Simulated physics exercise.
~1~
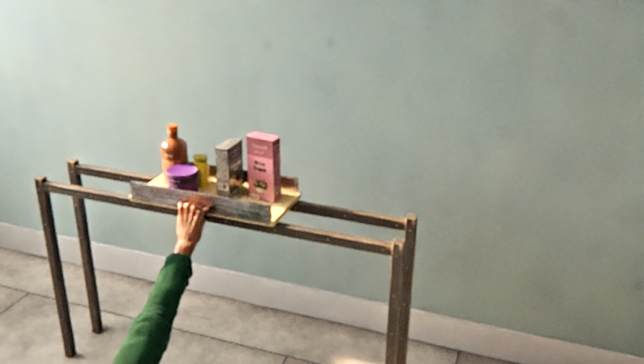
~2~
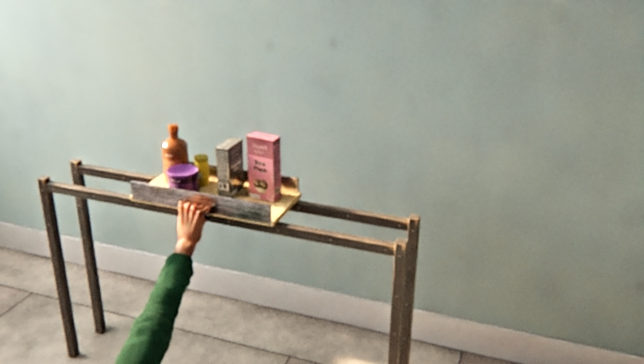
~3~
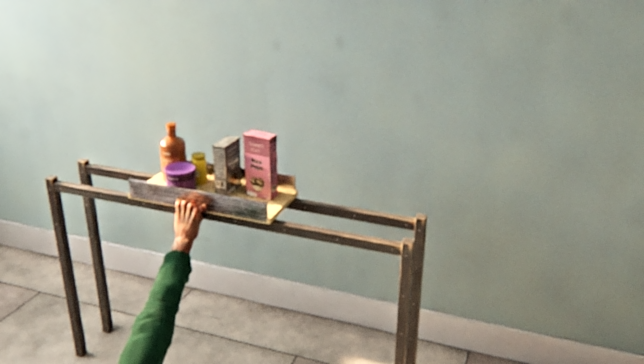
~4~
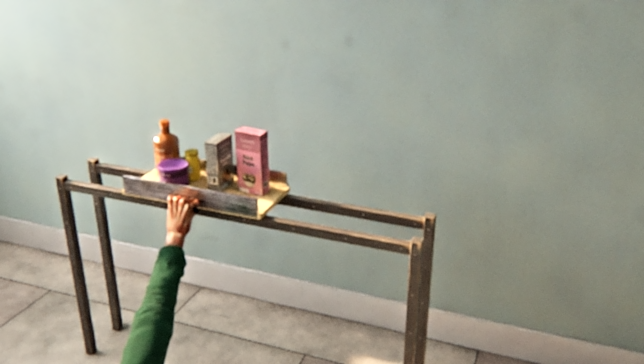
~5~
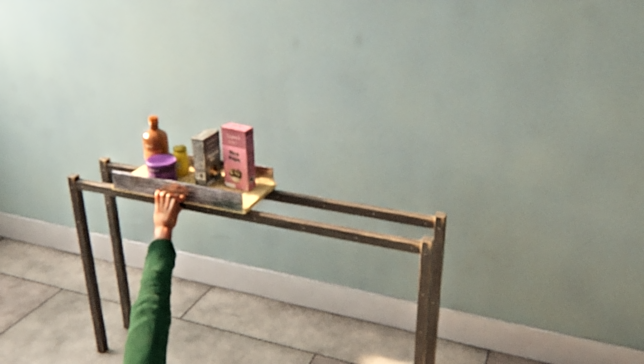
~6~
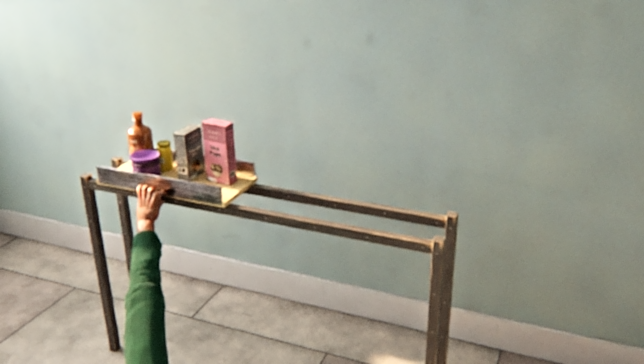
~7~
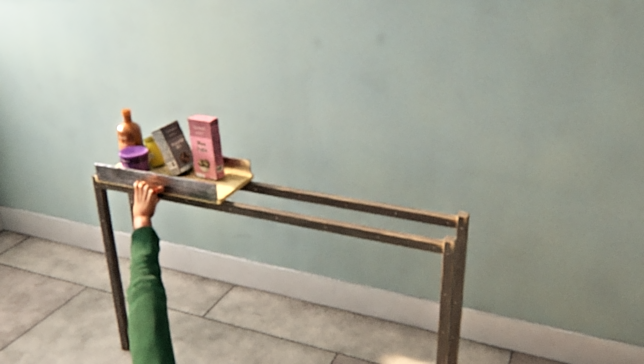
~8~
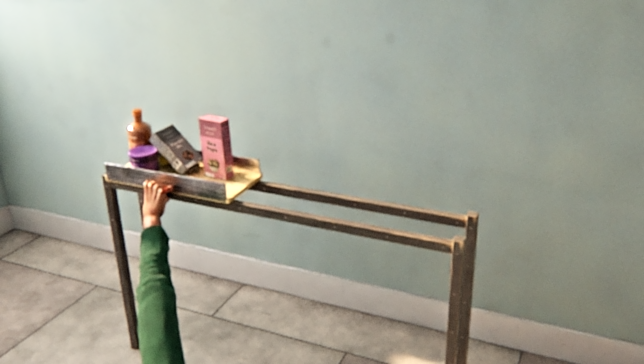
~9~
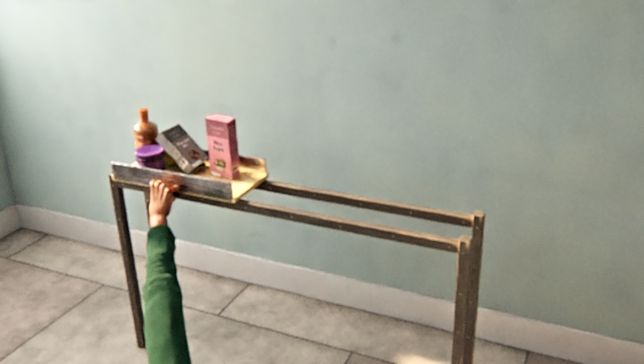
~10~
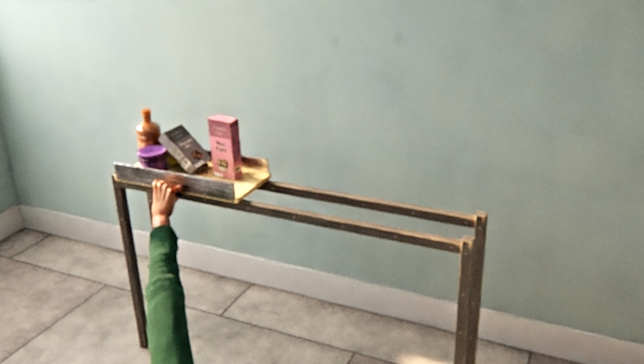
A hand in a green sleeve slid a tray of toiletry-like items left along two rails to the end, where the grey packet tipped over against its neighbours and the yellow container leaned, while the pink packet, orange bottle and purple tub stayed upright.
